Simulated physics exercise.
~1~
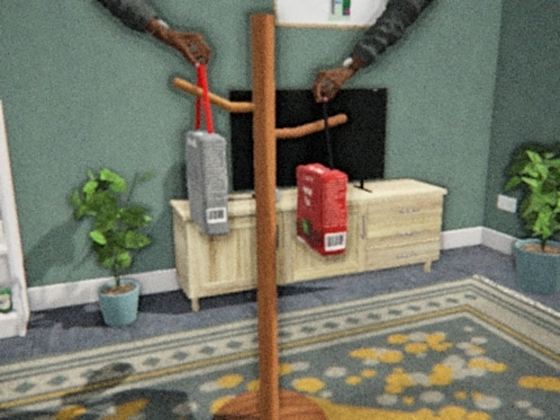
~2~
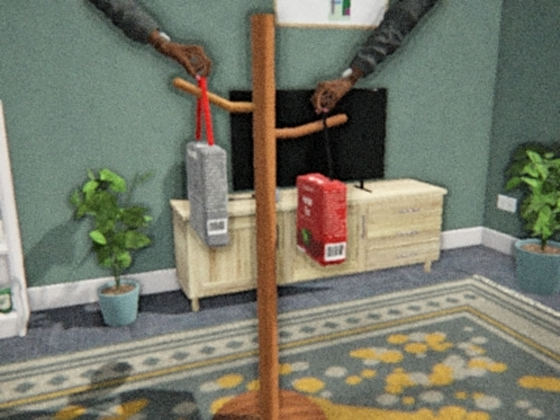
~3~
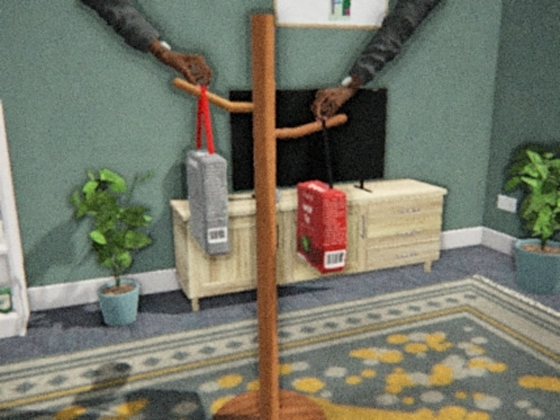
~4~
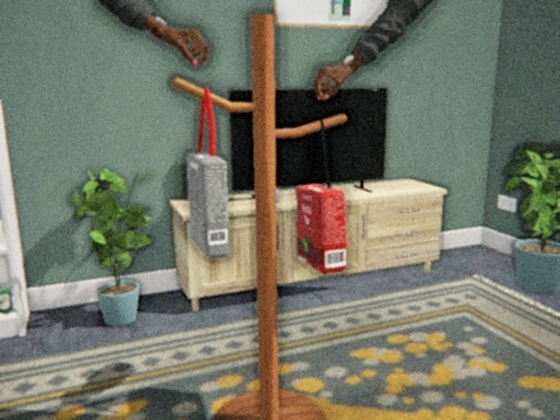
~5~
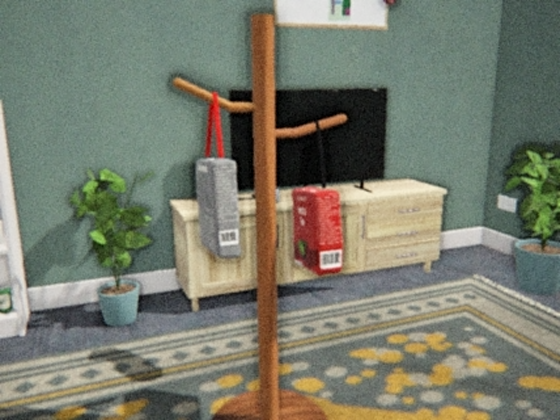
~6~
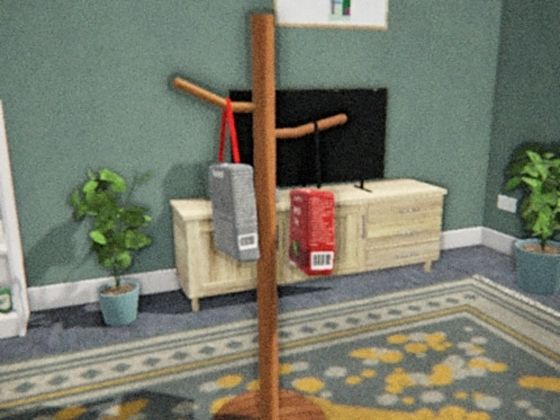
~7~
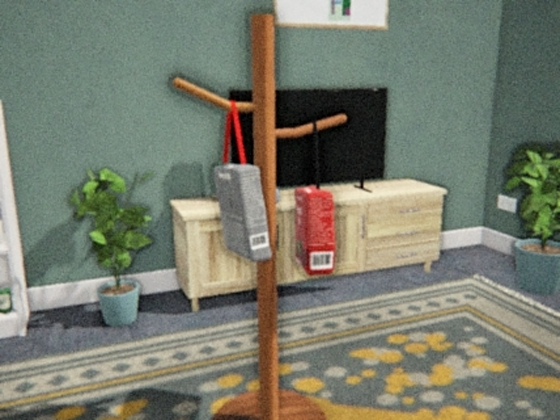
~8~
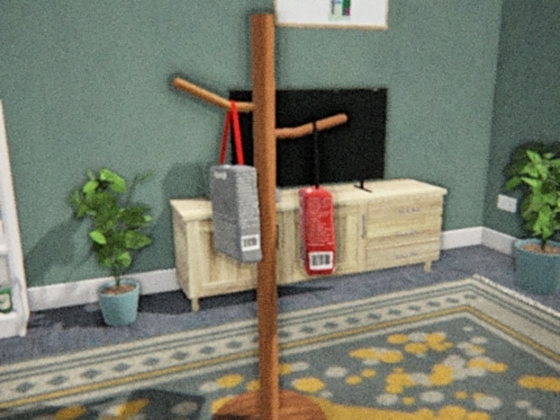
Two hands hang a grey bag and a red one on pegs, where both stay.
